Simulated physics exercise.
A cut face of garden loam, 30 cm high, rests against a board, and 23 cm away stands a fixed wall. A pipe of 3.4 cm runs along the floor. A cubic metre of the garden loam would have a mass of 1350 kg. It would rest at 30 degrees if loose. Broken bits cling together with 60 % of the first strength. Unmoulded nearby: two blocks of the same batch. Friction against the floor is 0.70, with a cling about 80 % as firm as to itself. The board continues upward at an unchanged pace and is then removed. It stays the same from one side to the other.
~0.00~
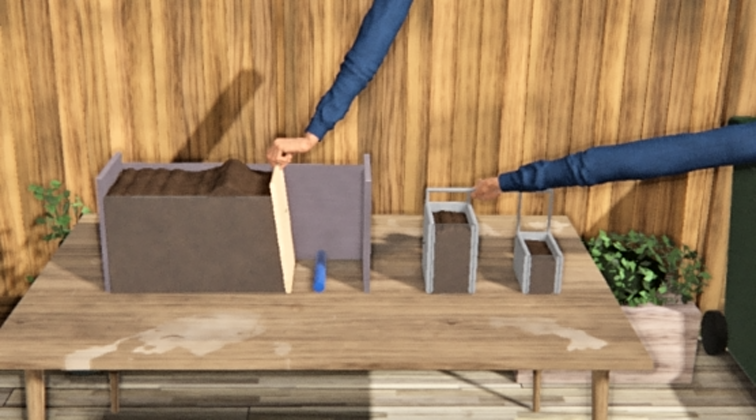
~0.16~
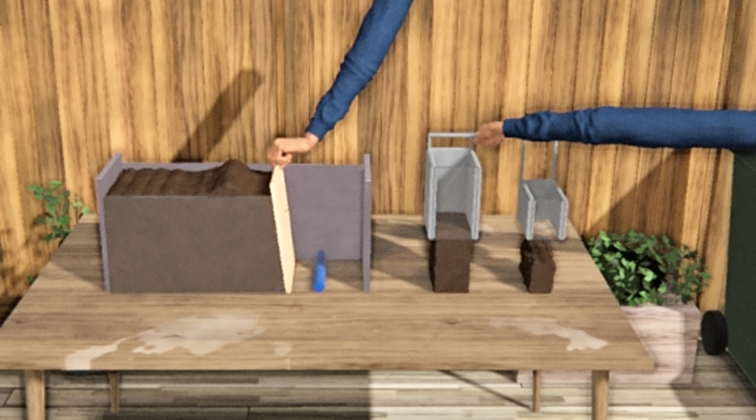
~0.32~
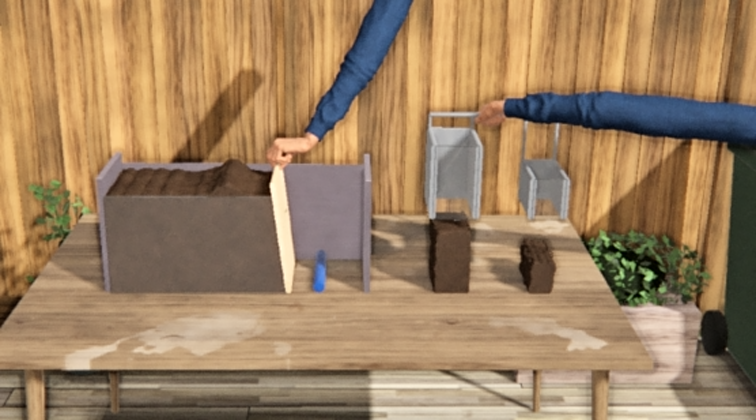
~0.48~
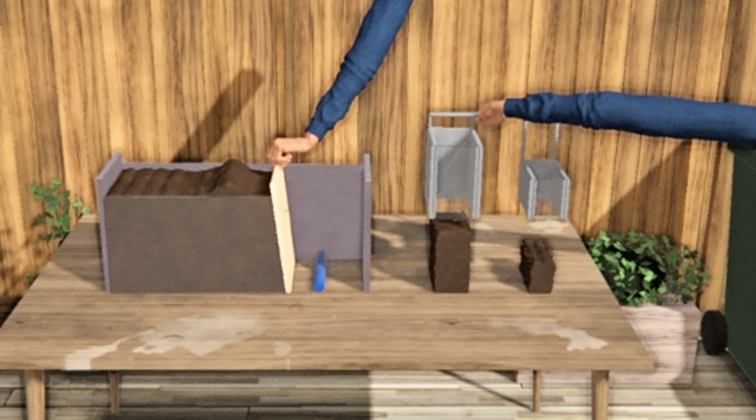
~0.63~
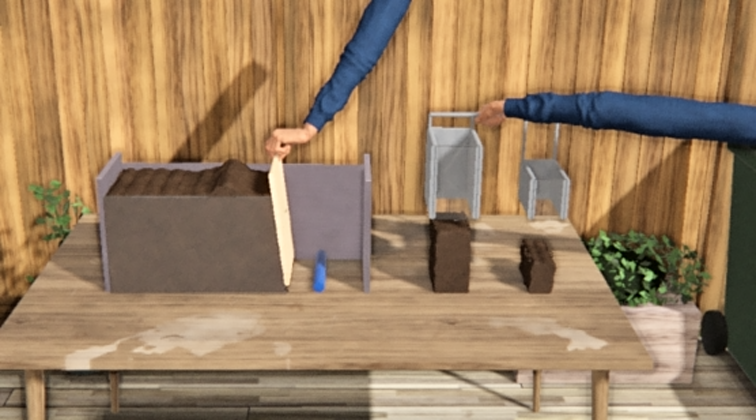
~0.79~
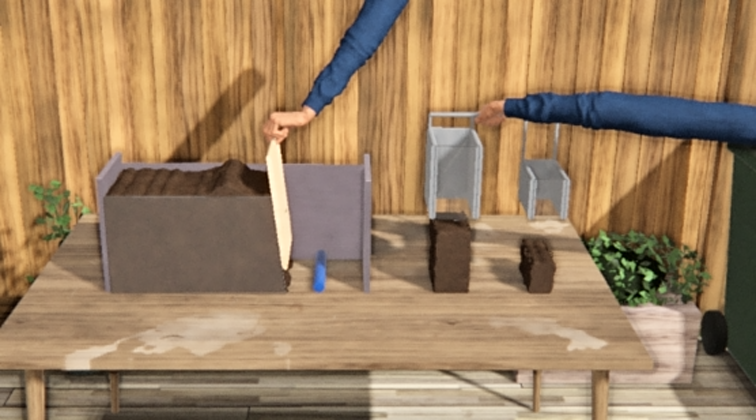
A dark brown mass of garden loam fills the left of a grey-sided box on a wooden outdoor table, seen from the front and slightly above against a plank wall. A pale board rests against its cut face beside a small blue object, with two grey moulds at right. Blue-sleeved arms lift the moulds off two upright soil blocks, then raise the board slightly; the camera stays still.
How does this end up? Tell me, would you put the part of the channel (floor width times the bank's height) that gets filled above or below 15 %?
I would say below.
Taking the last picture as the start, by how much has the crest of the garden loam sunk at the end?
About 0.0 cm.
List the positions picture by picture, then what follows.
The first frame shows top of the board at (272, 197), not yet moved; highest point of the garden loam at (226, 186); test blocks 20 cm, 10 cm high (left to right).
The second frame shows top of the board at (272, 197), not yet moved; highest point of the garden loam at (226, 186); test blocks 20 cm, 10 cm high (left to right).
The third frame shows top of the board at (272, 197), not yet moved; highest point of the garden loam at (226, 186); test blocks 20 cm, 10 cm high (left to right).
The fourth frame shows top of the board at (272, 197), not yet moved; highest point of the garden loam at (226, 186); test blocks 20 cm, 10 cm high (left to right).
The fifth frame shows top of the board at (271, 187), moved 2.9 cm; highest point of the garden loam at (226, 186); test blocks 20 cm, 10 cm high (left to right).
The sixth frame shows top of the board at (268, 170), moved 8.1 cm; highest point of the garden loam at (227, 186); test blocks 20 cm, 10 cm high (left to right).
By 1.06 s, the face still stands, with nothing on top of the pipe; the channel is 0 % full.
By 1.38 s, the face still stands, with nothing on top of the pipe; the channel is 0 % full.
By 1.69 s, the face still stands, with nothing on top of the pipe; the channel is 0 % full.
By 2.01 s, the face still stands, with nothing on top of the pipe; the channel is 0 % full.
By 2.05 s, at the end, the face still stands, with nothing on top of the pipe; the channel is 0 % full.
